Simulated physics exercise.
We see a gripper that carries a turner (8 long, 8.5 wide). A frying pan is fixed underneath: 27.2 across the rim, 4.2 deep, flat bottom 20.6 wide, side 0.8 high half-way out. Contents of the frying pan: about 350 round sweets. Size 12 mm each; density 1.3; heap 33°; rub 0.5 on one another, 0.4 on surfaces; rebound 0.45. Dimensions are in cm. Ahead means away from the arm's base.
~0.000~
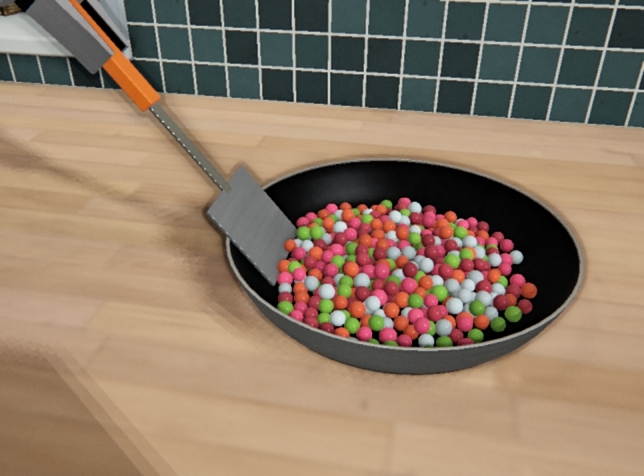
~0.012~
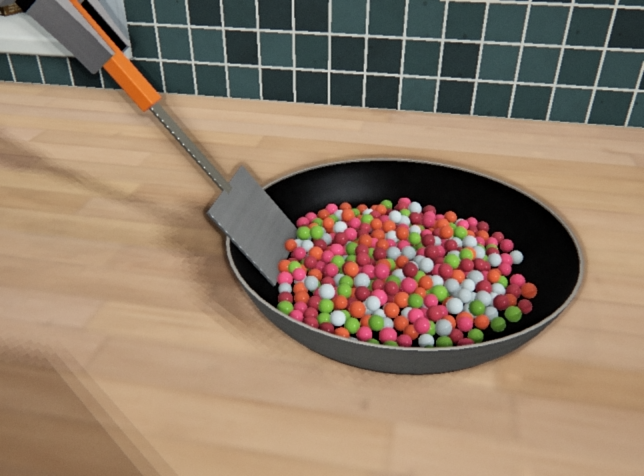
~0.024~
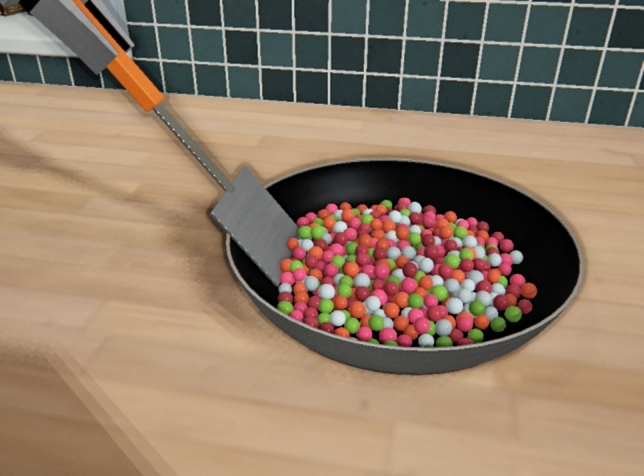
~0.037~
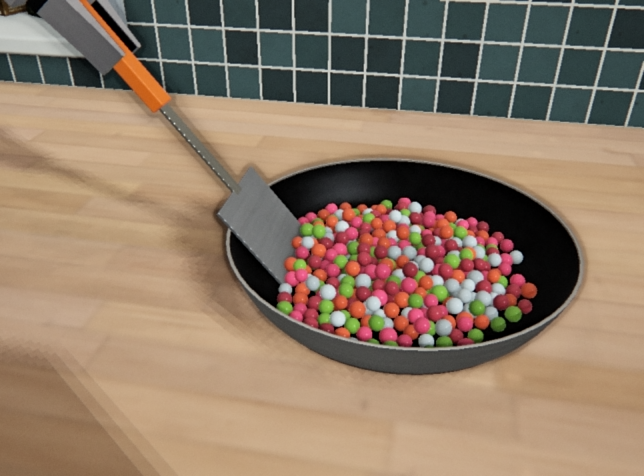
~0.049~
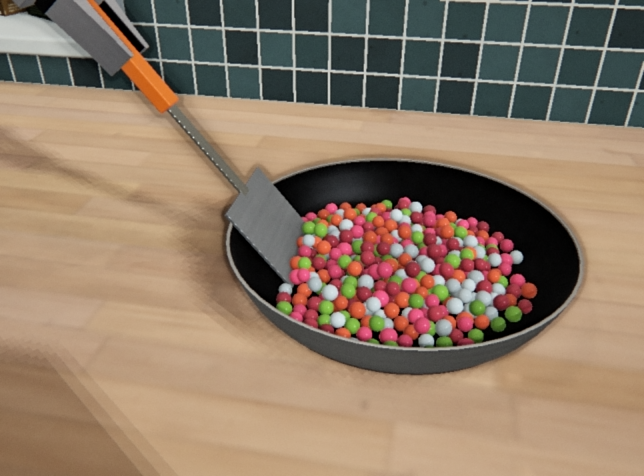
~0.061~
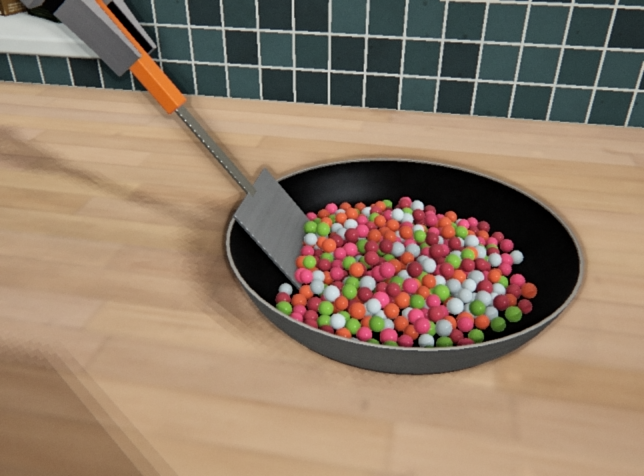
A gripper held a turner with an orange handle at the left side of a dark frying pan of colourful round sweets, and slid it slightly to the right while the sweets barely moved.
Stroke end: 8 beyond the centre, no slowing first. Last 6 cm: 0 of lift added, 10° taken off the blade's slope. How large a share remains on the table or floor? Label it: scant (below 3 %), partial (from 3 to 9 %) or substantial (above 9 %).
Scant (below 3 %).
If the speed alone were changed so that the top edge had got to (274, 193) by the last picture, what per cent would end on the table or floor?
Share: Roughly 0 %.
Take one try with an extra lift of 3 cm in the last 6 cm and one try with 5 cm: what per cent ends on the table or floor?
First try around 0 percent, second try around 0 percent.
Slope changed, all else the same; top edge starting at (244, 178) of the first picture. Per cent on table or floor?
Around 0 percent ends up on the table or floor.
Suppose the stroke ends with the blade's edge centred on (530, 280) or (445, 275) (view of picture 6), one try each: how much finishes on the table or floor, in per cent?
I'd say some 5 per cent, then some 0 per cent.
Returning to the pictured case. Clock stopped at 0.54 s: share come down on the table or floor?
0 %.
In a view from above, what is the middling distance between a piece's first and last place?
Somewhere about 4 centimetres, I'd say.
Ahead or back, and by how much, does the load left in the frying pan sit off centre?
I'd put it at roughly 4.5 cm toward the front.
By 0.17 s, sloping 51°, highest piece 4 above the table; 353 in the frying pan.
By 0.28 s, sloping 48°, highest piece 4 above the table; 353 in the frying pan.
By 0.54 s, sloping 41°, highest piece 5 above the table; 353 in the frying pan.
By 1.59 s, sloping 41°, highest piece 5 above the table; 353 in the frying pan.
Final count, 353 in the frying pan. That is 0 % on the table or floor.
